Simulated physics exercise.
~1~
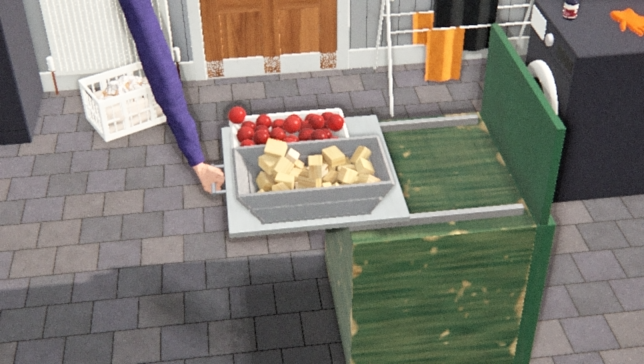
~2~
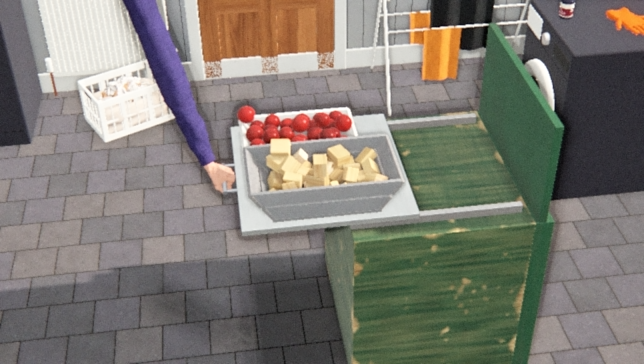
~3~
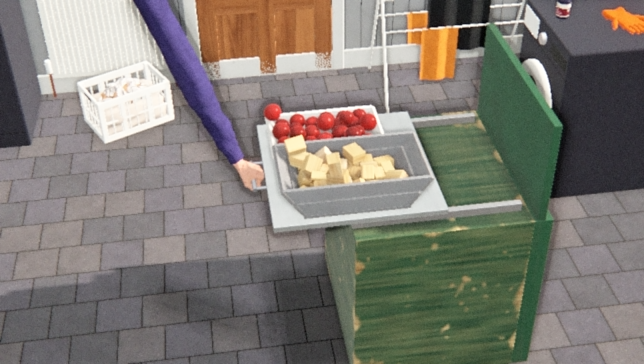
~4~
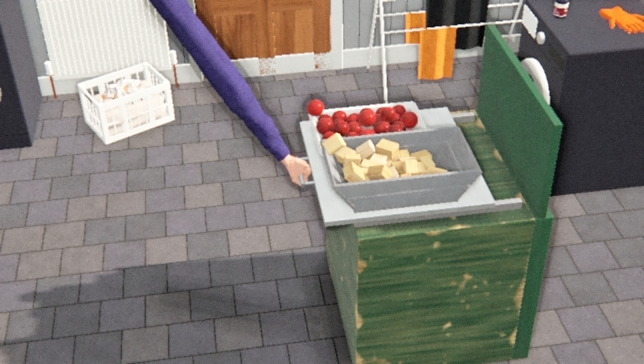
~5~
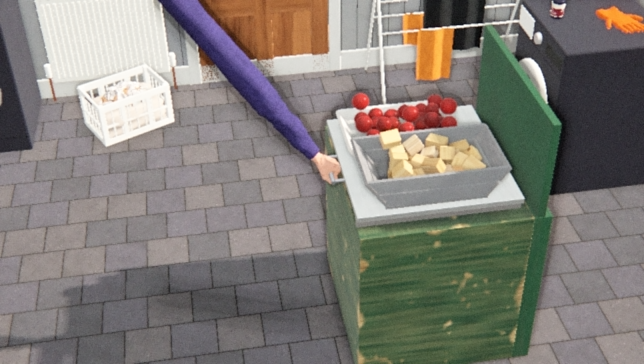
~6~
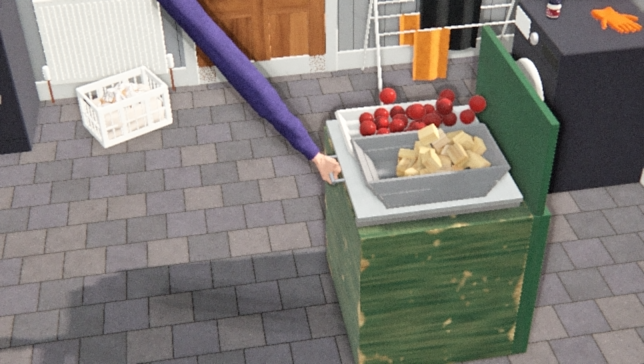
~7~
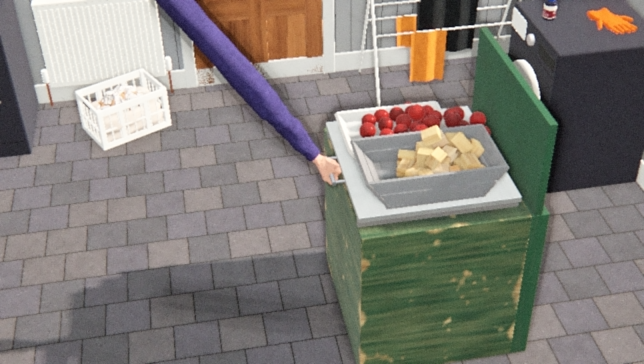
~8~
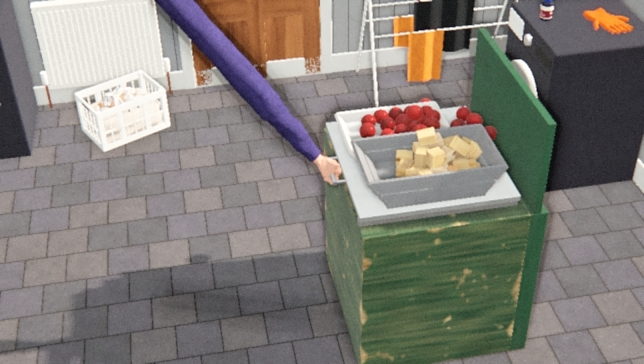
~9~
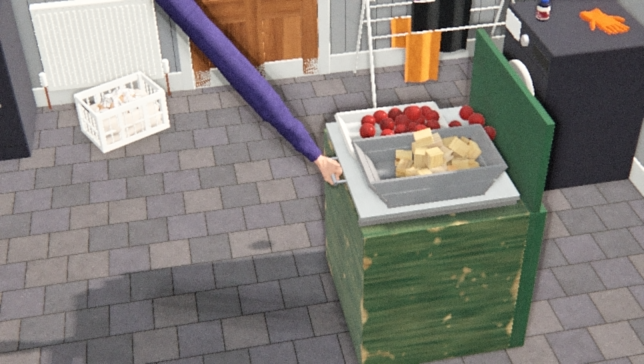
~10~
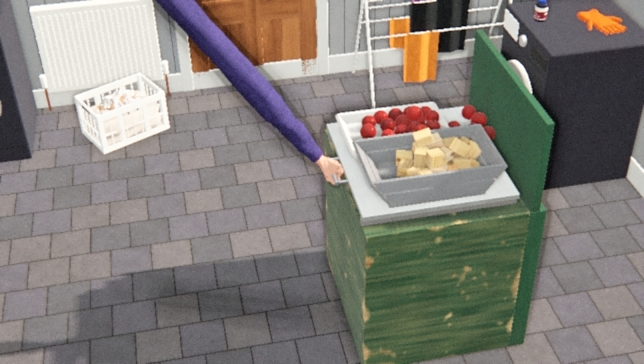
A hand slides a shelf back into a green unit, jolting red apples from their tub.
